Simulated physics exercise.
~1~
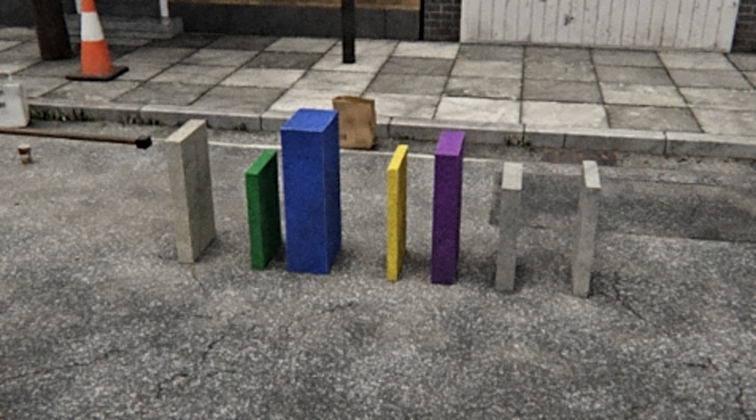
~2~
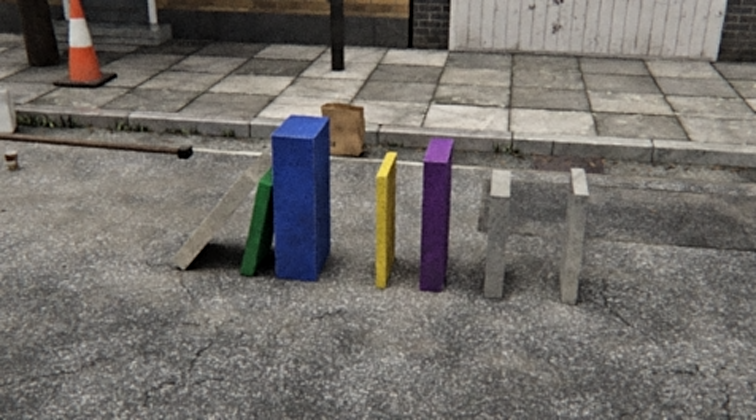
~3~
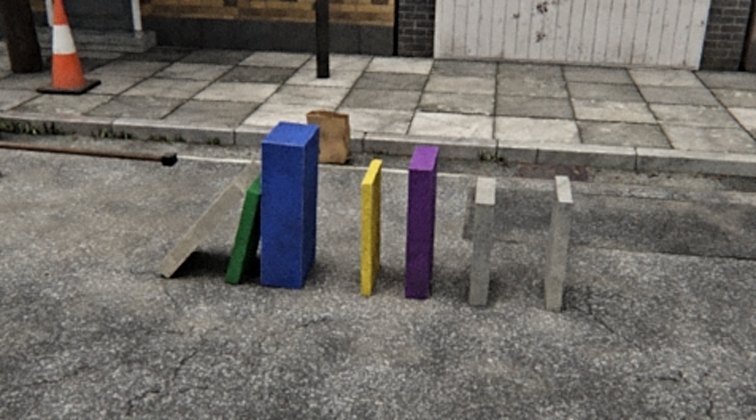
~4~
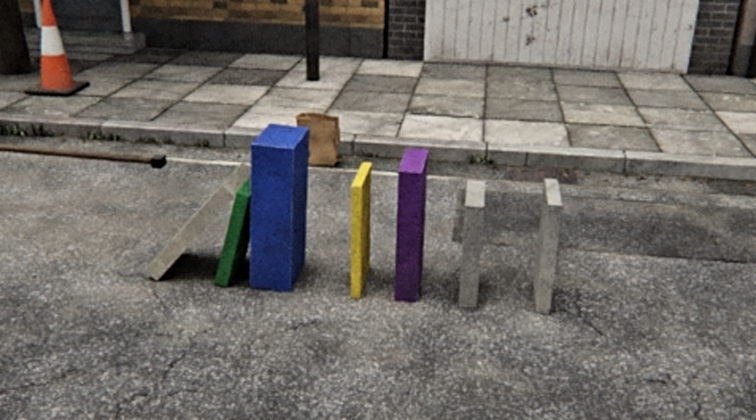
We see seven slabs standing in a row on a street as a pole lies to their left. The first slab tips right onto the short green one, which leans against the thick blue slab; the blue, yellow, purple and two grey slabs stay upright.
